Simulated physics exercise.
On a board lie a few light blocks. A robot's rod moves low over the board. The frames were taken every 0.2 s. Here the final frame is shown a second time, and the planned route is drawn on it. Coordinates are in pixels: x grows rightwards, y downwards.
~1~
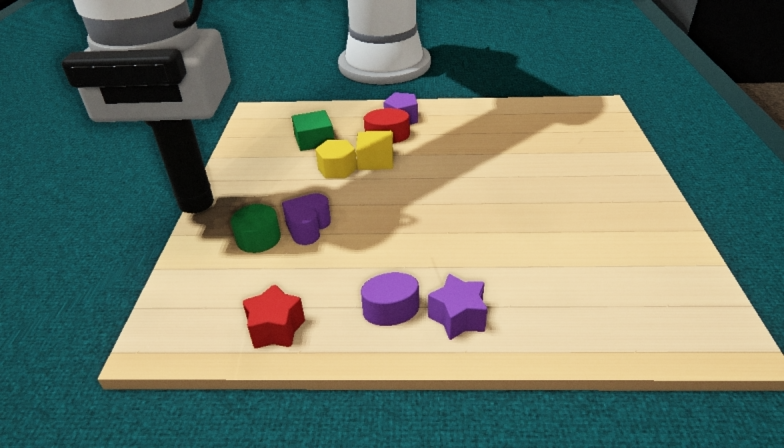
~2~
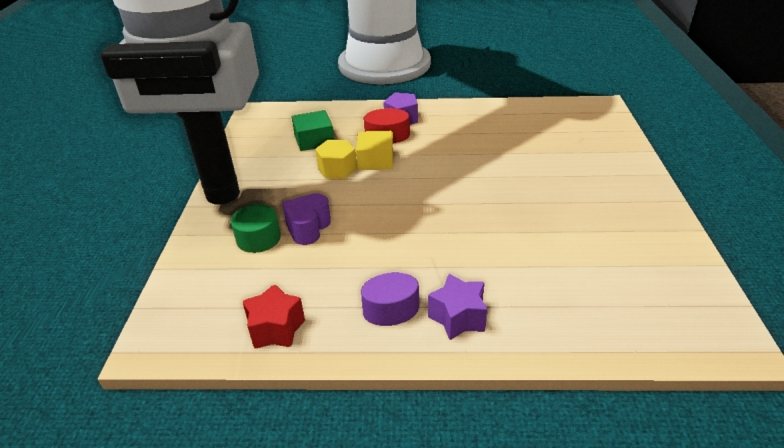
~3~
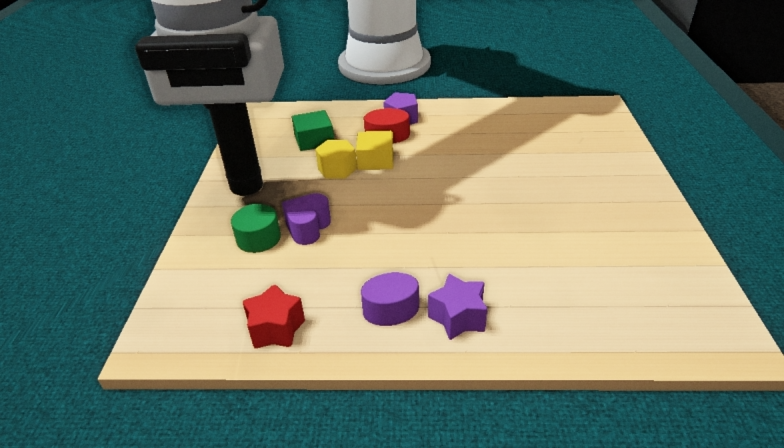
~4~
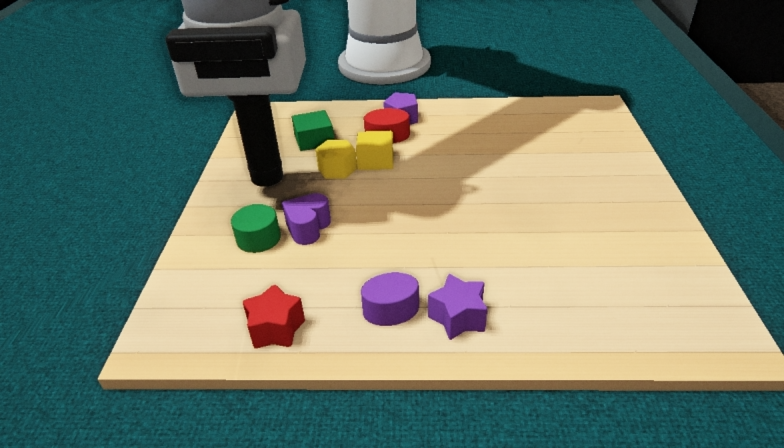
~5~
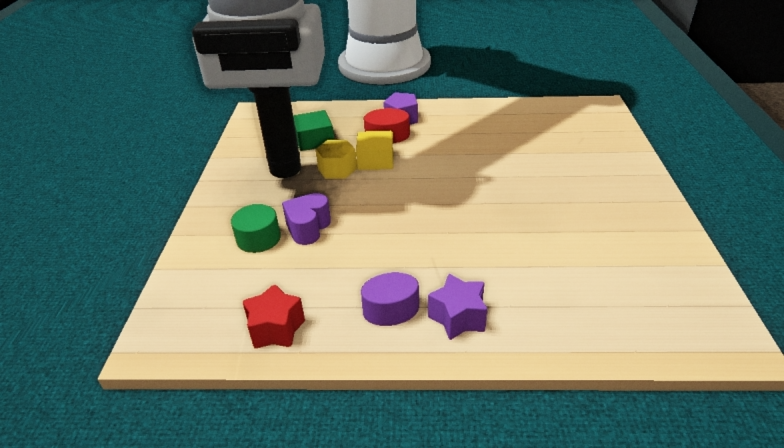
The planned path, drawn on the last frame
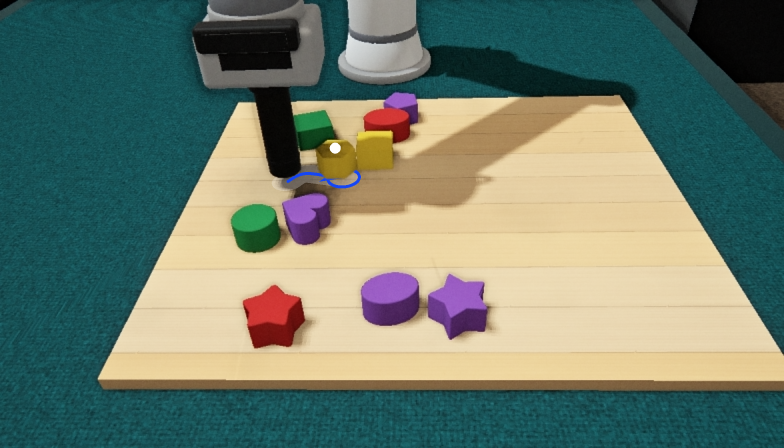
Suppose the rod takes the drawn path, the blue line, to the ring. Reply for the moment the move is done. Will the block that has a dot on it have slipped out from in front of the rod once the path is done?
I expect not.
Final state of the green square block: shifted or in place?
At the end of the path, the green square block remains in its old spot.
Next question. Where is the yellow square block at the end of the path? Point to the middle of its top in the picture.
I expect it at (401, 135).
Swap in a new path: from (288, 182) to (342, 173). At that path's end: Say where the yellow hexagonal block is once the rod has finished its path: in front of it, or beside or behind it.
Final position: Ahead.
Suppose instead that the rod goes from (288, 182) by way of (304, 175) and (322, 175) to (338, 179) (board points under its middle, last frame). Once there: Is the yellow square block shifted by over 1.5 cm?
The answer is yes.
The line goes from (288, 182) over (305, 174) and (324, 175) to (344, 178); the dot is on the yellow hexagonal block.
On the path given first. Halfway along, rod (313, 163); yellow hexagonal block (346, 149); yellow square block (380, 139), turned 20° anticlockwise.
At the end, rod (342, 167); green square block unmoved; yellow hexagonal block (375, 149); yellow square block (401, 135), turned 40° anticlockwise.
